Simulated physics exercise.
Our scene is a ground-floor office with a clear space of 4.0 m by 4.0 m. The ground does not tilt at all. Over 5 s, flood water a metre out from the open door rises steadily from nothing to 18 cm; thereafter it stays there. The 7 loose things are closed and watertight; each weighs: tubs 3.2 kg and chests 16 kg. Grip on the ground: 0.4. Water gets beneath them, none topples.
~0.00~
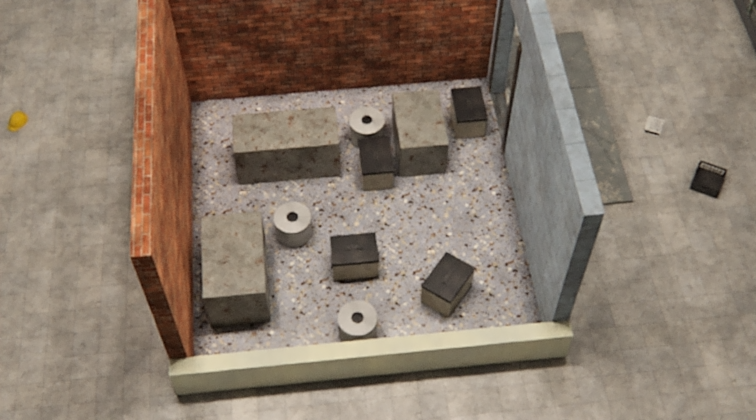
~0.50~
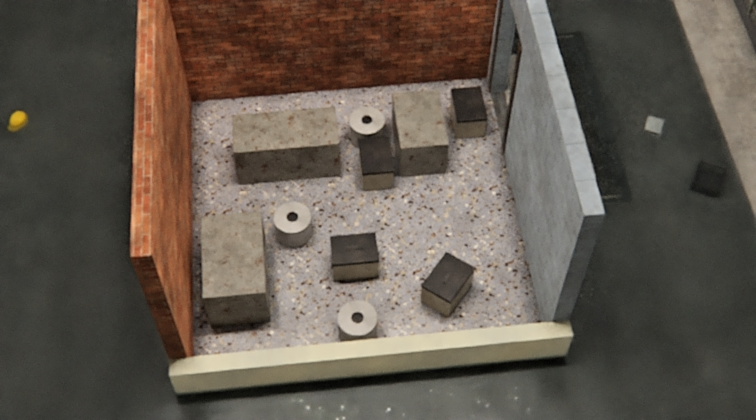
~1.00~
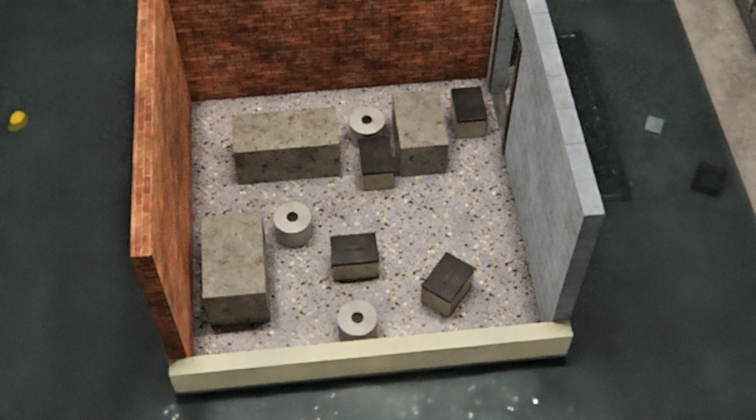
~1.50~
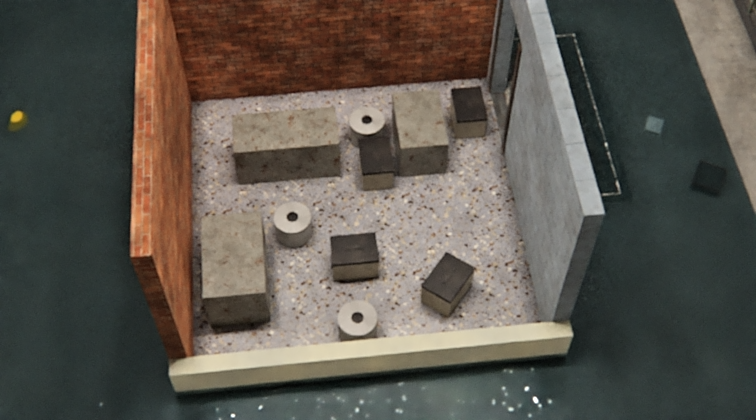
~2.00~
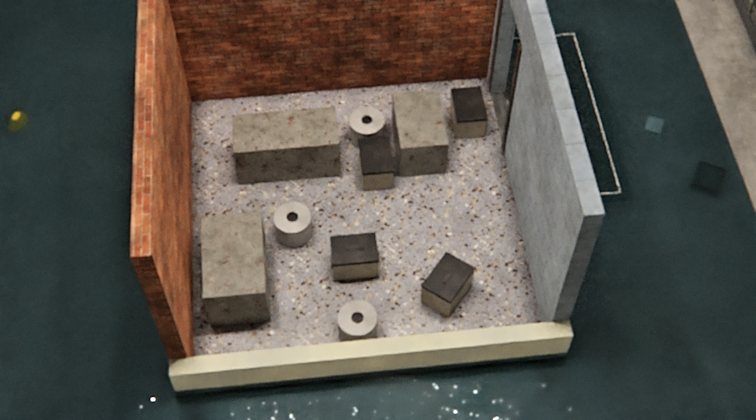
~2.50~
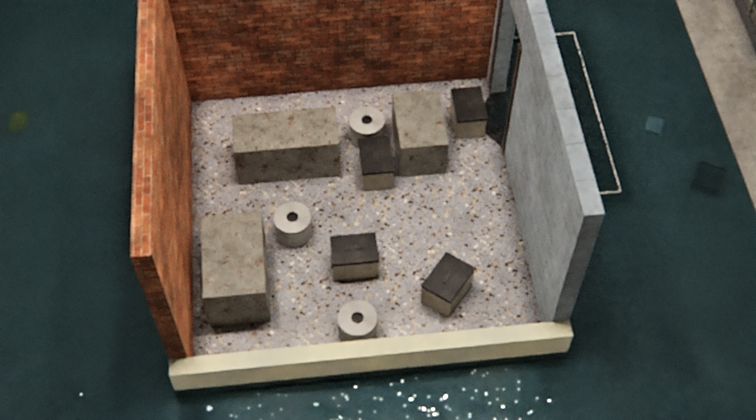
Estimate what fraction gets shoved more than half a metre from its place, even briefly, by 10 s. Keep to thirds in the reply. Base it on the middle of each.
My answer: Less than a third.
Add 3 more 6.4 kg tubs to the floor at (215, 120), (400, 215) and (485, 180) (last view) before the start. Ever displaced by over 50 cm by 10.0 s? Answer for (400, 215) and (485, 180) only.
Order as asked: Not as far and farther.
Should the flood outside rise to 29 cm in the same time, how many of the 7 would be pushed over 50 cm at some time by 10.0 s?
Then the count would be 4.
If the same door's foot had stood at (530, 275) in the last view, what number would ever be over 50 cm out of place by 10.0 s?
Then it comes to 4 of them.
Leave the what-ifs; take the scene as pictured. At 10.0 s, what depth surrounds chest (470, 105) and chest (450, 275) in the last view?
Around 9 cm and 5 cm.
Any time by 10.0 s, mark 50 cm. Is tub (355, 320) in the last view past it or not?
The answer is a bigger shift.
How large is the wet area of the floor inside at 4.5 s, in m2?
3.0 m2.
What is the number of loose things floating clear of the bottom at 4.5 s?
0 at that moment.
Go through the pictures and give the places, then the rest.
A tub at (357, 318) rests on the ground; a chest at (449, 276) rests on the ground; water covers 0.0 m2; 0 of 7 have shifted, in the first frame.
A tub at (357, 318), on the bottom; a chest at (449, 276) rests on the ground; 0.0 m2 under water; 0 of 7 have shifted, in the second frame.
A tub at (357, 318), on the bottom; a chest at (449, 276) rests on the ground; water covers 0.0 m2; 0 of 7 have shifted, in the third frame.
A tub at (357, 318), on the bottom; a chest at (449, 276) rests on the ground; 0.0 m2 under water; 0 of 7 have shifted, in the fourth frame.
A tub at (357, 318), on the bottom; a chest at (449, 276), on the bottom; water covers 0.0 m2; 0 of 7 have shifted, in the fifth frame.
A tub at (357, 318), on the bottom; a chest at (449, 276) rests on the ground; water covers 0.1 m2; 0 of 7 have shifted, in the sixth frame.
After 3.5 s 0 of 7 are over 50 cm from their spots; 0 afloat.
After 4.5 s 0 of 7 are over 50 cm from their spots; 0 afloat.
After 7.0 s 0 of 7 are over 50 cm from their spots; 0 afloat.
After 10.0 s 1 of 7 are over 50 cm from their spots, and 1 have been at some point; 3 afloat.
